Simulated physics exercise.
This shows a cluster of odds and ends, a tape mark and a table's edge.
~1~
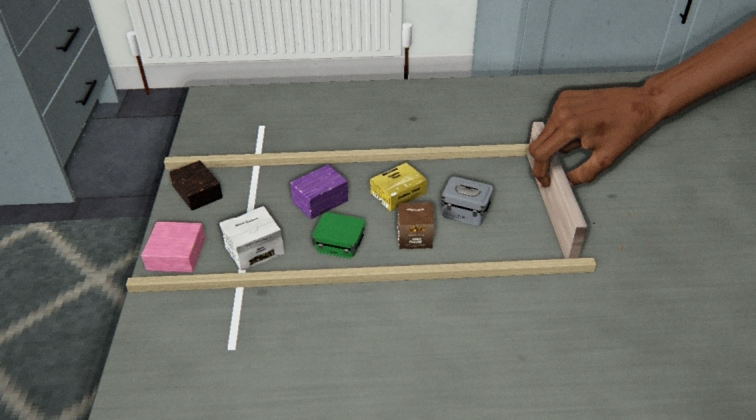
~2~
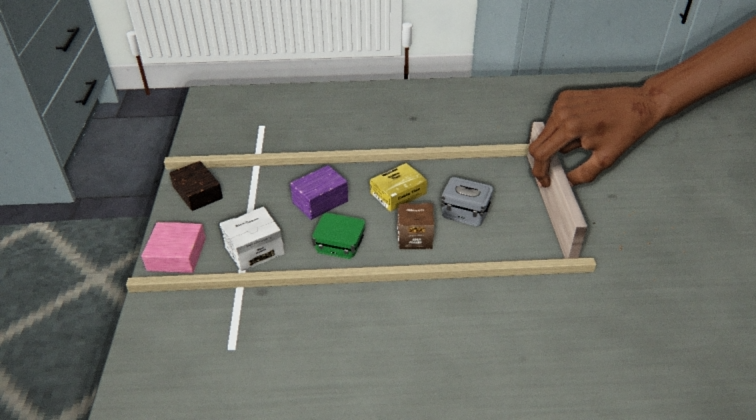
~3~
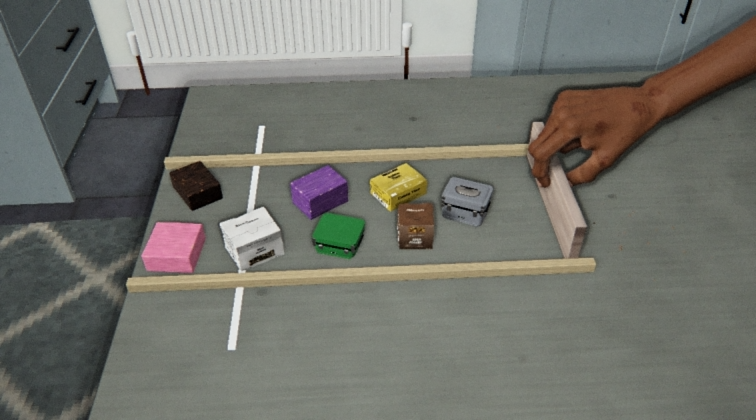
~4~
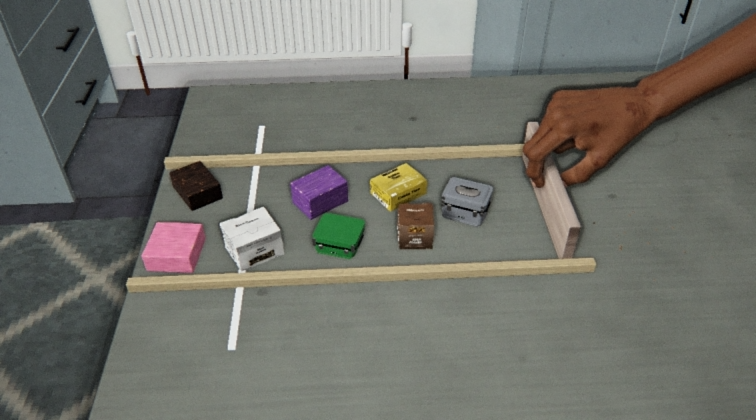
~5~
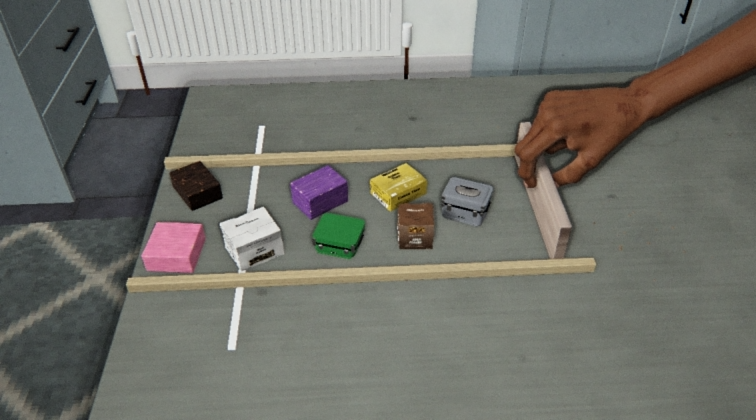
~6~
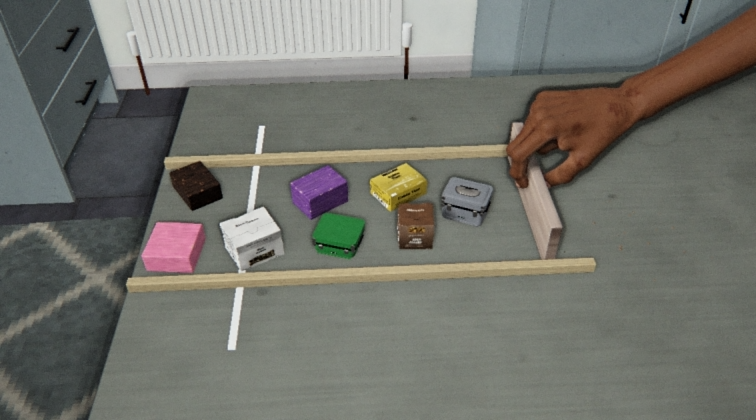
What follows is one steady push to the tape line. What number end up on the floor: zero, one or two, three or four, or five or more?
The number that fall off is one or two.
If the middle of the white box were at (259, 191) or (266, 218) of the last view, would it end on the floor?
Place by place, it falls; survives.
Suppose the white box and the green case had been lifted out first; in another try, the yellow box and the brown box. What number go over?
First 0, then 1.
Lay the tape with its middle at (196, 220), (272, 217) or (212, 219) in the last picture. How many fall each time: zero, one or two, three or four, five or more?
The falls would be five or over; one or two; 1 or 2.
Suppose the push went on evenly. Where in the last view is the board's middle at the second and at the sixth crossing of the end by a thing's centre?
Its middle is around (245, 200) and later (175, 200).
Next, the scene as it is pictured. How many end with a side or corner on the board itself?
The number is 3.
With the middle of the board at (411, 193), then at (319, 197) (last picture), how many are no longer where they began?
3 and 7.
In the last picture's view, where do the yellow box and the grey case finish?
Near (223, 193) and (224, 219).
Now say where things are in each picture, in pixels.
The first picture shows pink block (175, 247); black block (196, 185); white box (252, 239); board (554, 187); tape (250, 218).
The second picture shows black block (196, 185); brown box (416, 227).
The third picture shows white box (253, 239); purple block (320, 192).
The fourth picture shows pink block (175, 247); green case (340, 237).
The fifth picture shows black block (196, 185); grey case (467, 202).
The sixth picture shows pink block (175, 247); black block (196, 185); white box (253, 239); board (533, 188); tape (250, 218).
A little later, none off yet; pink block at rest near (175, 247); black block at rest near (196, 185); white box at rest near (253, 239).
When it is over, the number that fall off is one or two; down, pink block.
